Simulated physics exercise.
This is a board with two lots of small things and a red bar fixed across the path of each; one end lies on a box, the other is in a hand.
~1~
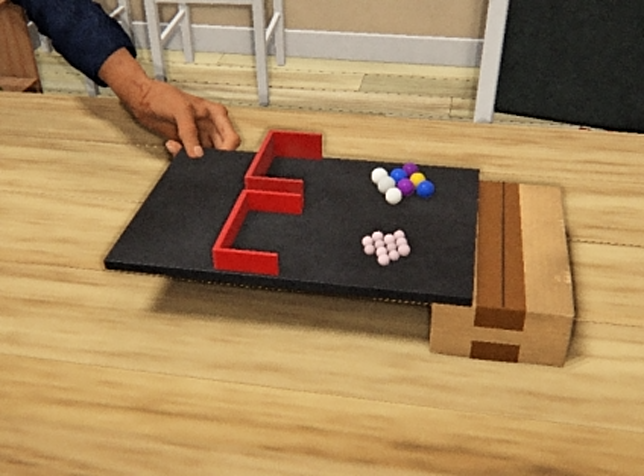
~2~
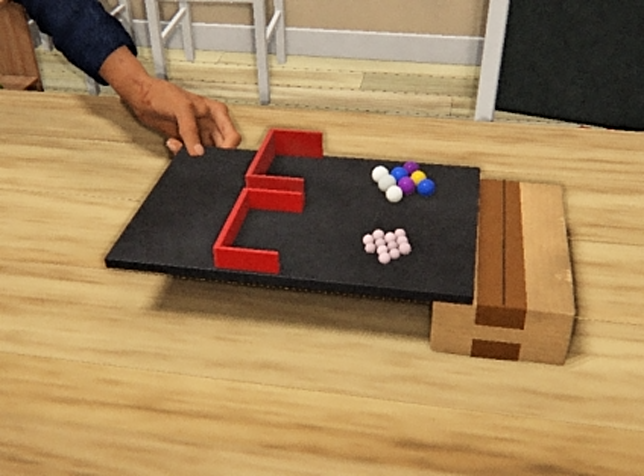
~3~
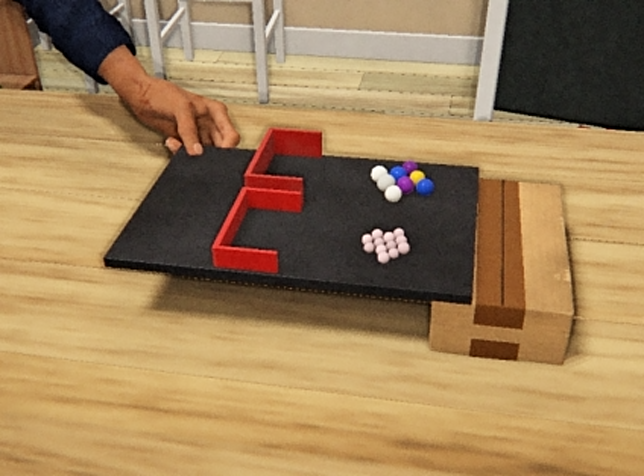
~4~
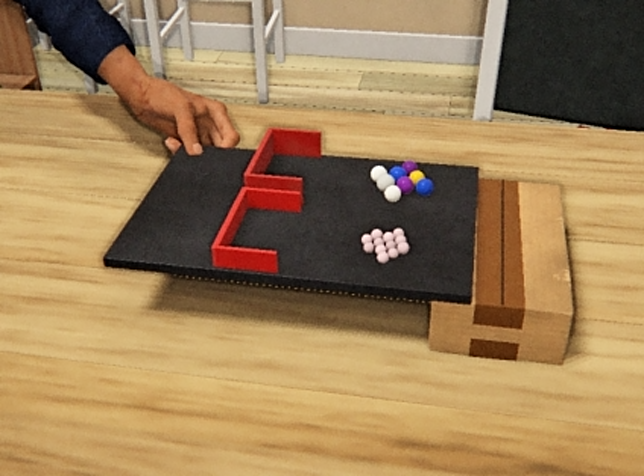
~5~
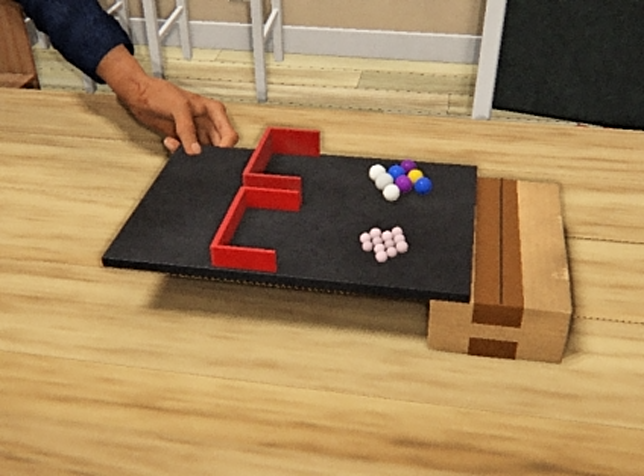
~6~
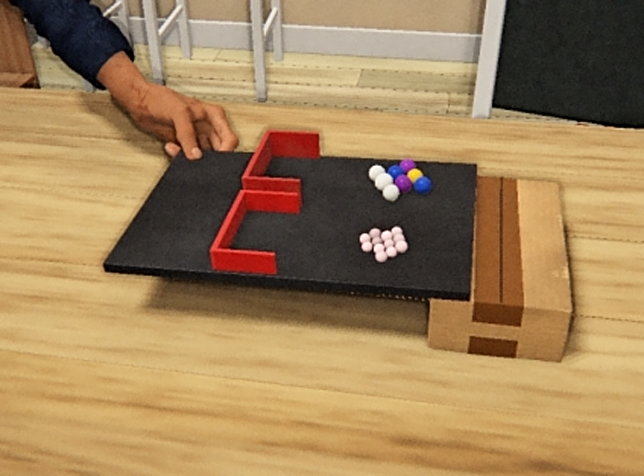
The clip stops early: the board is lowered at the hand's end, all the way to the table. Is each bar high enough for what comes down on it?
The front batch stays behind its bar; the back batch stays behind its bar.
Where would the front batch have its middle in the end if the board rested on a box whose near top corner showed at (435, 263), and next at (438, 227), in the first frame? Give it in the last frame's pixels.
The middle ends up around (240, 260) the first time and around (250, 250) the second time.
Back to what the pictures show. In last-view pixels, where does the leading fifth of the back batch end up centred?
Close to (274, 192), I reckon.
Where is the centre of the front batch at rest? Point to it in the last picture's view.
Looks like it settles around (240, 267).
Then, 0.26 s later than the last frame, board sloping at 8°; front batch on its way down; back batch where it was.
Then, 0.54 s later than the last frame, board resting at 12°; front batch on its way down; back batch on its way down.
Then, 0.88 s later than the last frame, board resting at 12°; front batch has reached its bar; back batch has reached its bar.
When it is over, board resting at 12°; front batch gathered behind its bar; back batch gathered behind its bar.
